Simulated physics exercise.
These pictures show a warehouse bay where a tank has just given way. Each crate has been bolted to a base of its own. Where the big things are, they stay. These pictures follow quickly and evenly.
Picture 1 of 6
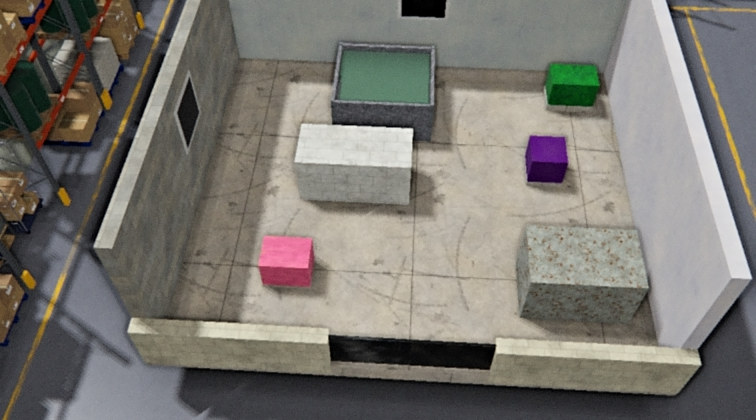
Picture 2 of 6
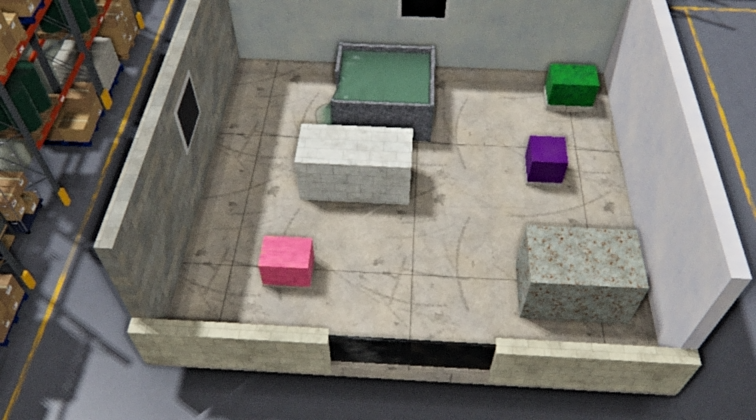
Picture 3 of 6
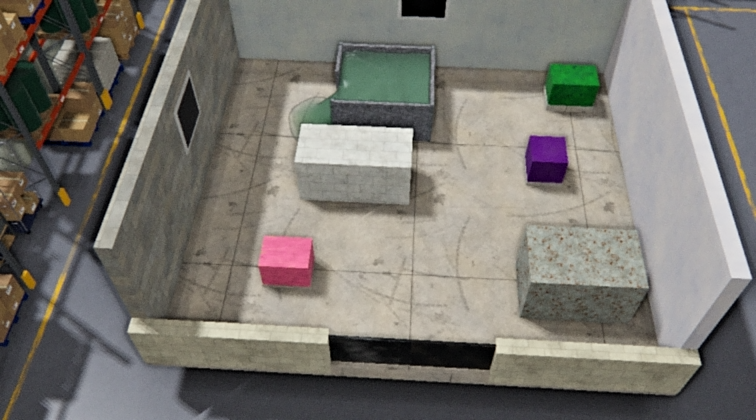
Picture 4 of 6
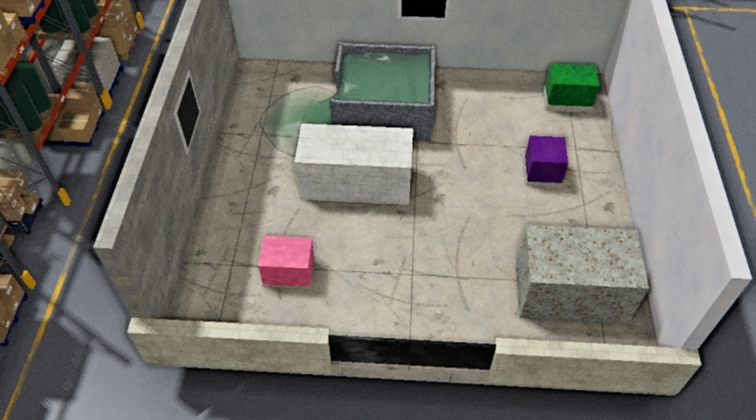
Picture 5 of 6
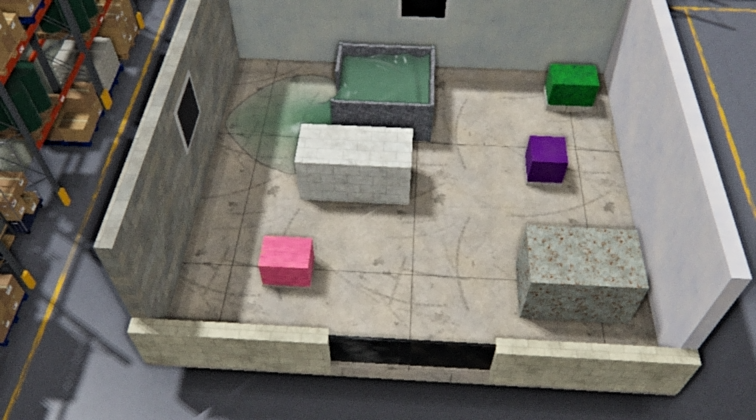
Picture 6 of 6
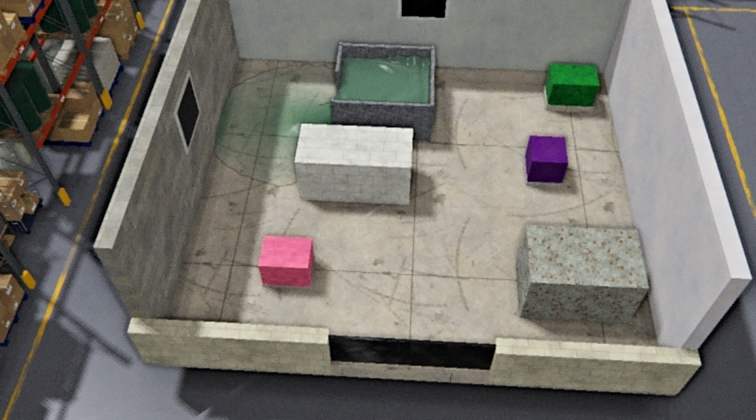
The video shows a walled warehouse bay with a stone-sided tank of green water, blocks and coloured boxes; water pours from the tank's left side, then spreads across the floor toward the left wall, thinning as it widens.
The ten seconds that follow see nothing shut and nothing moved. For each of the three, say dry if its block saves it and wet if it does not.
Outcome: The pink crate gets dampened by the water; the purple crate avoids any dampness from the water; the green crate avoids any dampness from the water.
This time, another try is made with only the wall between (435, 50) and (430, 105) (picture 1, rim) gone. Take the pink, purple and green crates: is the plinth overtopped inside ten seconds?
Result: Pink is swamped; purple is swamped; green is swamped.
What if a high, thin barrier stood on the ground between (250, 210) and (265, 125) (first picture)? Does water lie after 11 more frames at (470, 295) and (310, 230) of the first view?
In order, I'd call them bare and inundated.
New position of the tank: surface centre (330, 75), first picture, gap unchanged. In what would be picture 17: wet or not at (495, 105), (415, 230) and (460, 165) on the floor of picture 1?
The first spot is not reached, the second not reached, and the third not reached.
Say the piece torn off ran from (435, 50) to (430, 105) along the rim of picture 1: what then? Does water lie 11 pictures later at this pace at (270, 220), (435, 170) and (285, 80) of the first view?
Taken in turn, that's not reached, not reached, and finally not reached.
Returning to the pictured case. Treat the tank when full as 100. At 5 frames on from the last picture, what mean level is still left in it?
Estimate: Around 62 %.
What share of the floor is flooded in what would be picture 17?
About 25 per cent.
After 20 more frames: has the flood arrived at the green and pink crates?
Note - green: Dry underfoot; pink: Wet underfoot.
A moment on, water covers 20 % of the floor; the pink crate not reached, the purple crate not reached, the green crate not reached.
Next, water covers 25 % of the floor; the pink crate not reached, the purple crate not reached, the green crate not reached.
Then, water covers 35 % of the floor; the pink crate water round its plinth, the purple crate not reached, the green crate not reached.
Later, water covers 70 % of the floor; the pink crate water round its plinth, the purple crate water round its plinth, the green crate water round its plinth.
In the end, water covers 95 % of the floor; the pink crate was topped, the purple crate stayed above the water, the green crate stayed above the water.
